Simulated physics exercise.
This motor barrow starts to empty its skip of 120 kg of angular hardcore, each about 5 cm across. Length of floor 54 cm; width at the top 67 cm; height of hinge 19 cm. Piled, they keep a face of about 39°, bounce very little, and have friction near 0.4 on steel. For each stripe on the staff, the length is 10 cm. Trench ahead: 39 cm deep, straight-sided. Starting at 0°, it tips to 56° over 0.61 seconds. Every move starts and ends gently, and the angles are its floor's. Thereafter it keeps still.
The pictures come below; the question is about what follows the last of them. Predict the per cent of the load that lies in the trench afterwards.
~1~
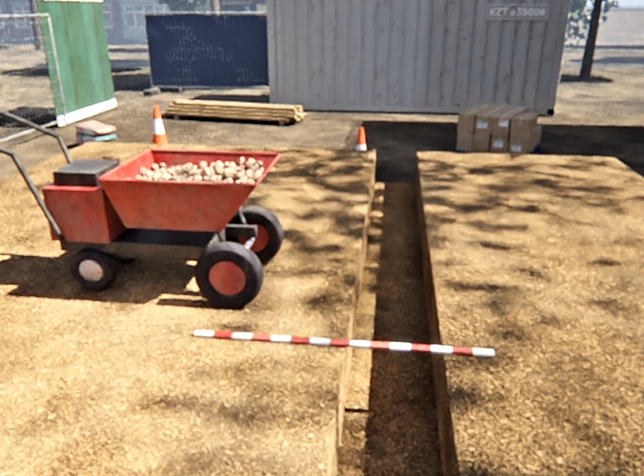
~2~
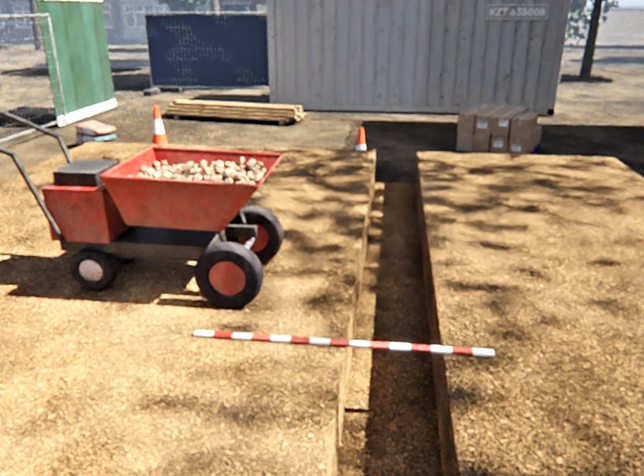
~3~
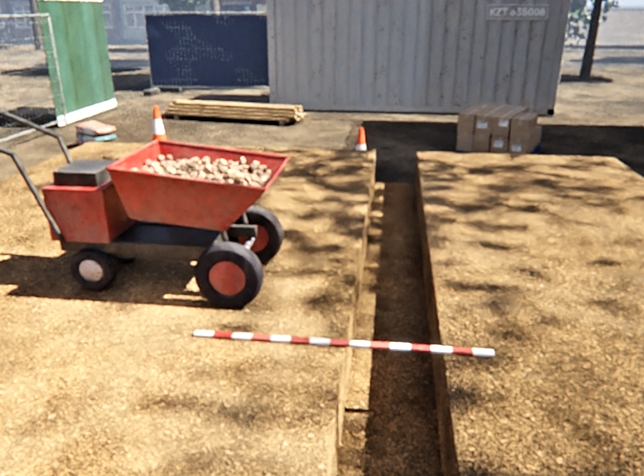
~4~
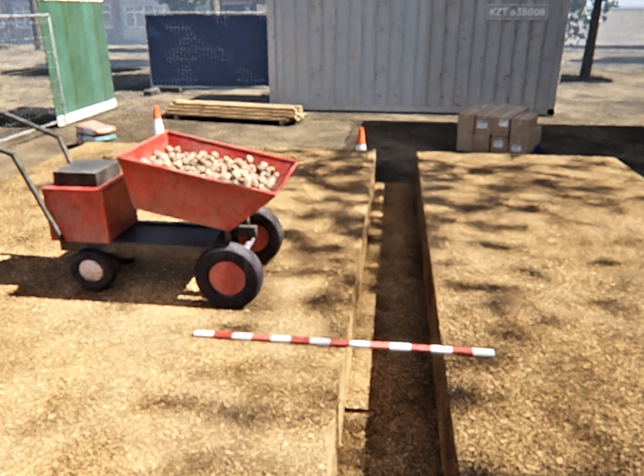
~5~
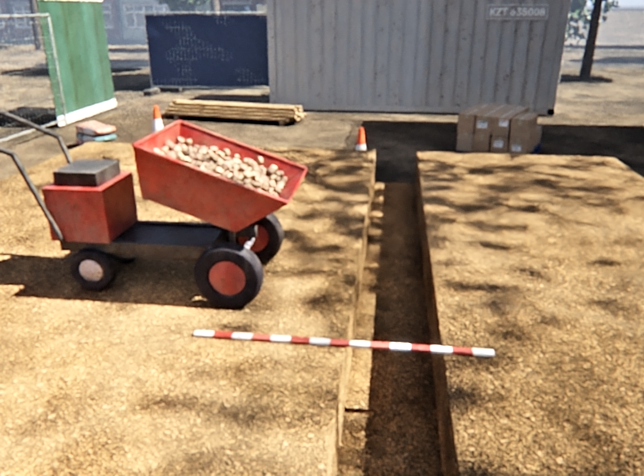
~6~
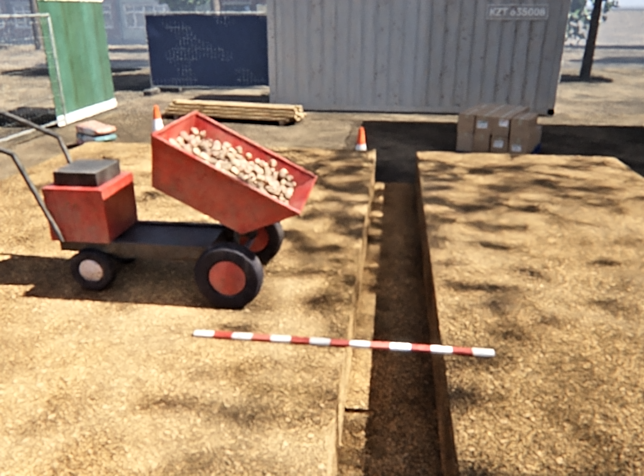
37 per cent.
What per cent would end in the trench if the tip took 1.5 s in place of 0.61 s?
Roughly 10 per cent would.
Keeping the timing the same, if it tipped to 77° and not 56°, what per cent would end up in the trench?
Roughly 95%.
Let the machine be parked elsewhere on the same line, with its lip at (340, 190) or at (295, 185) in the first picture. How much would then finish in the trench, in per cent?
15 %, then 40 %.
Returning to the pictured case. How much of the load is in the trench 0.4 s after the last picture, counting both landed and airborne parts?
At that moment: Approx. 0 %.
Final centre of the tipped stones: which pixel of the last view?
Around (395, 345).
Then, 0.2 s after the last picture the floor is at 48°, 100 % in the skip; the foremost stones are at (309, 221).
Then, 0.4 s after the last picture the floor is at 56°, 95 % in the skip, 4 % short of the trench, 1 % in the trench; the foremost stones are at (364, 268).
Then, 0.8 s after the last picture the floor is at 56°, 68 % in the skip, 5 % short of the trench, 26 % in the trench; the foremost stones are at (430, 360).
Then, 2.7 s after the last picture the floor is at 56°, 59 % in the skip, 4 % short of the trench, 37 % in the trench; the foremost stones are at (428, 347).
